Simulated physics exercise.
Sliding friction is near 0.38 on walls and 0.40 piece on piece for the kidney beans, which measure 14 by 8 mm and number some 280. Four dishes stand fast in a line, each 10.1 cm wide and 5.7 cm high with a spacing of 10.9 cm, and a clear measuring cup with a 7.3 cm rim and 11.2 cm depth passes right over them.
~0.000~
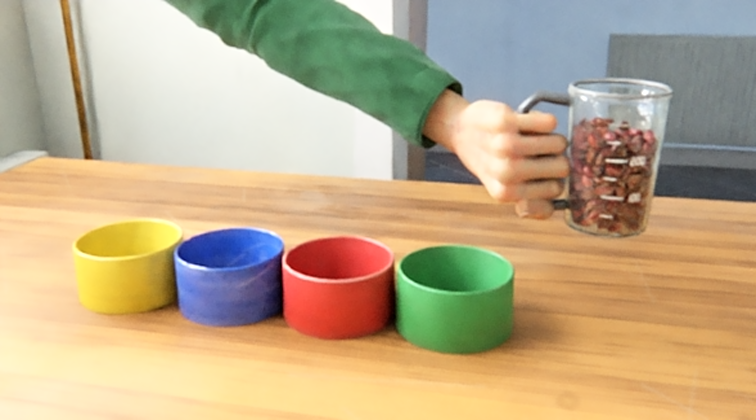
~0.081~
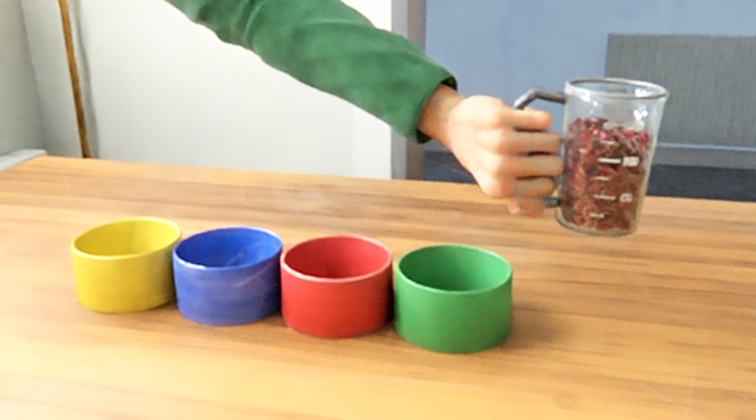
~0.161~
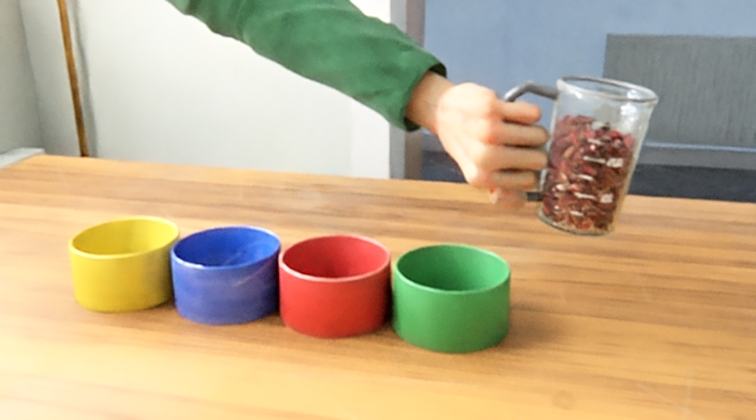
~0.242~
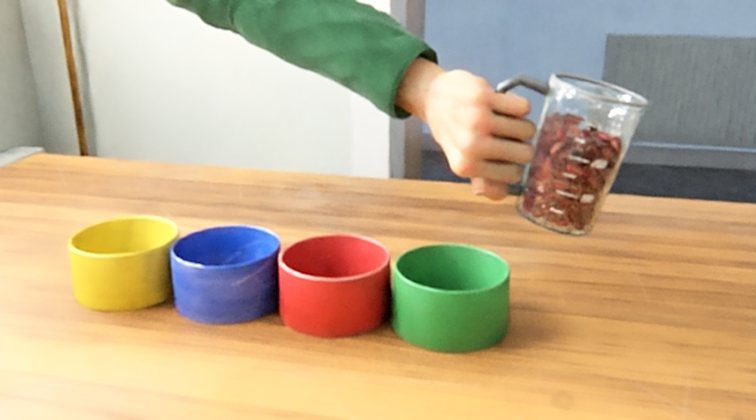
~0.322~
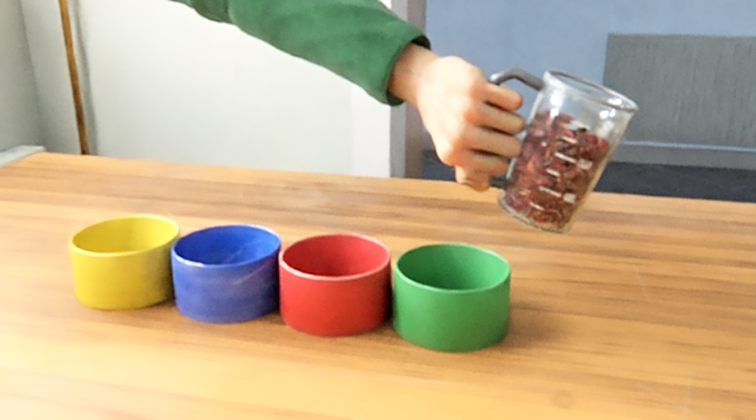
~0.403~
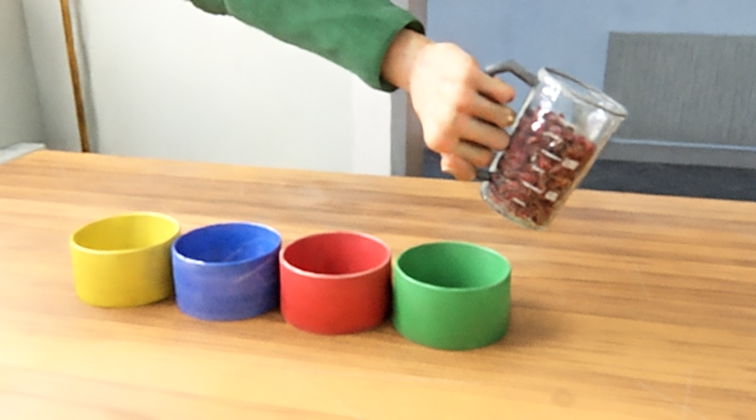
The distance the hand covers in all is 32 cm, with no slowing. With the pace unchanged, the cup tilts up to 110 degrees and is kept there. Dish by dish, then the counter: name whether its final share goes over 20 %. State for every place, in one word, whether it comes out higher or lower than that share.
Red: Higher, blue: Lower, green: Higher, yellow: Lower, counter: Lower.
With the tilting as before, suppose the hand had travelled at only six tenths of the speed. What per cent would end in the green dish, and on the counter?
Shares: Green 70, counter 30.
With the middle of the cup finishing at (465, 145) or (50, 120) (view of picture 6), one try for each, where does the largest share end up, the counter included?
Counter, then red.
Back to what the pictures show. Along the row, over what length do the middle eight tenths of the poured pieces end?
15 centimetres.
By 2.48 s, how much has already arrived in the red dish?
Share at that time: Approx. 50 per cent.
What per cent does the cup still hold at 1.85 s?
55 %.
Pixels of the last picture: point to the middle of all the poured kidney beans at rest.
Near (350, 293).
After 1.27 s, tilt 88 degrees; cup holds 100 %.
After 1.85 s, tilt 110 degrees; cup holds 55 %, red 10 %, green 25 %.
After 2.48 s, tilt 110 degrees; cup holds 15 %, red 50 %, green 30 %.
By 3.7 s all is still; red 65 %, blue 0 %, green 30 %, yellow 0 %, counter 10 %.
